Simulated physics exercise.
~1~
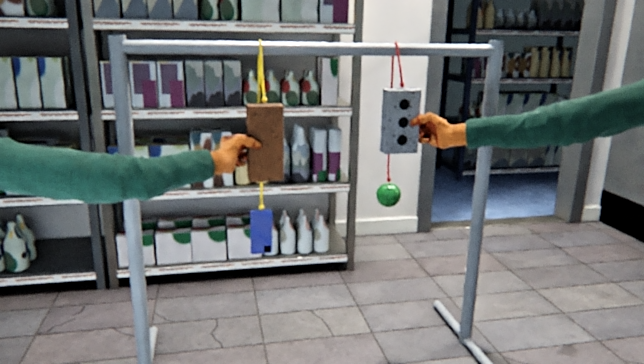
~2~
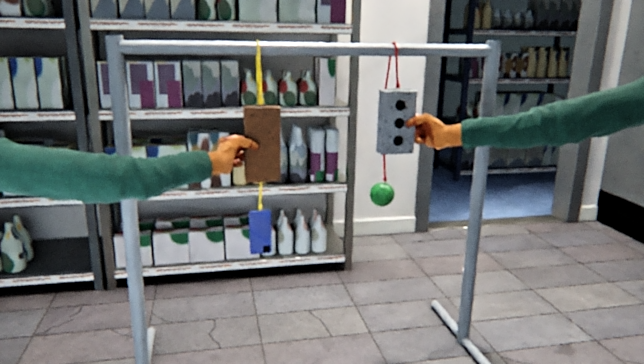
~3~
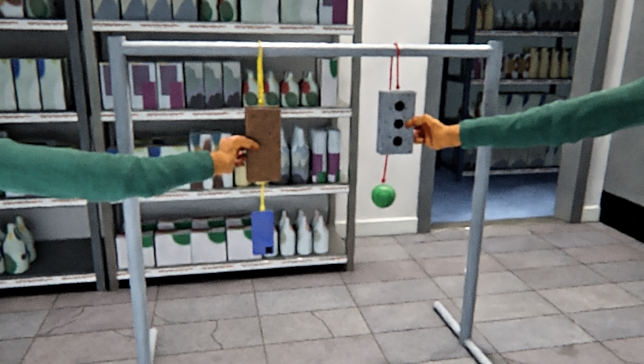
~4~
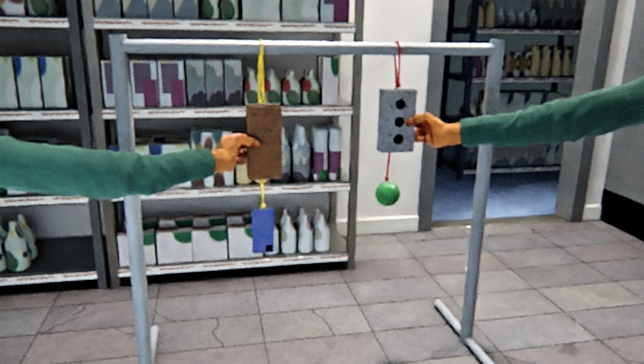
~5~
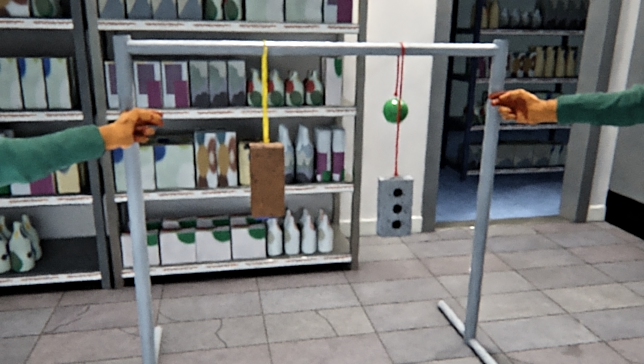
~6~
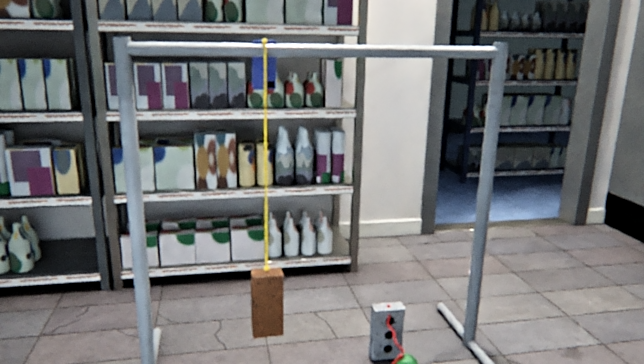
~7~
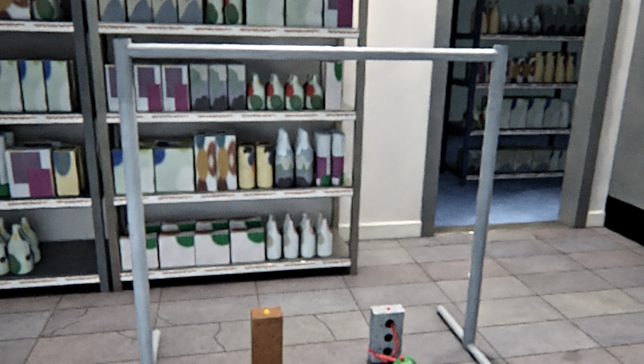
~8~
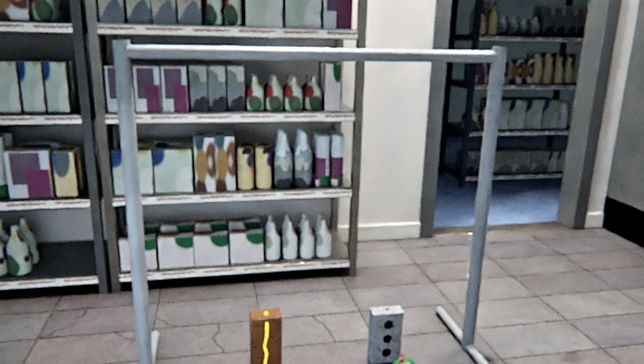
Two green-sleeved arms held a brown brick and a gray block with holes on cords looped over a metal rail, then let go; both dropped to the tiled floor, the block landing first, and their cords slipped off the rail after them.
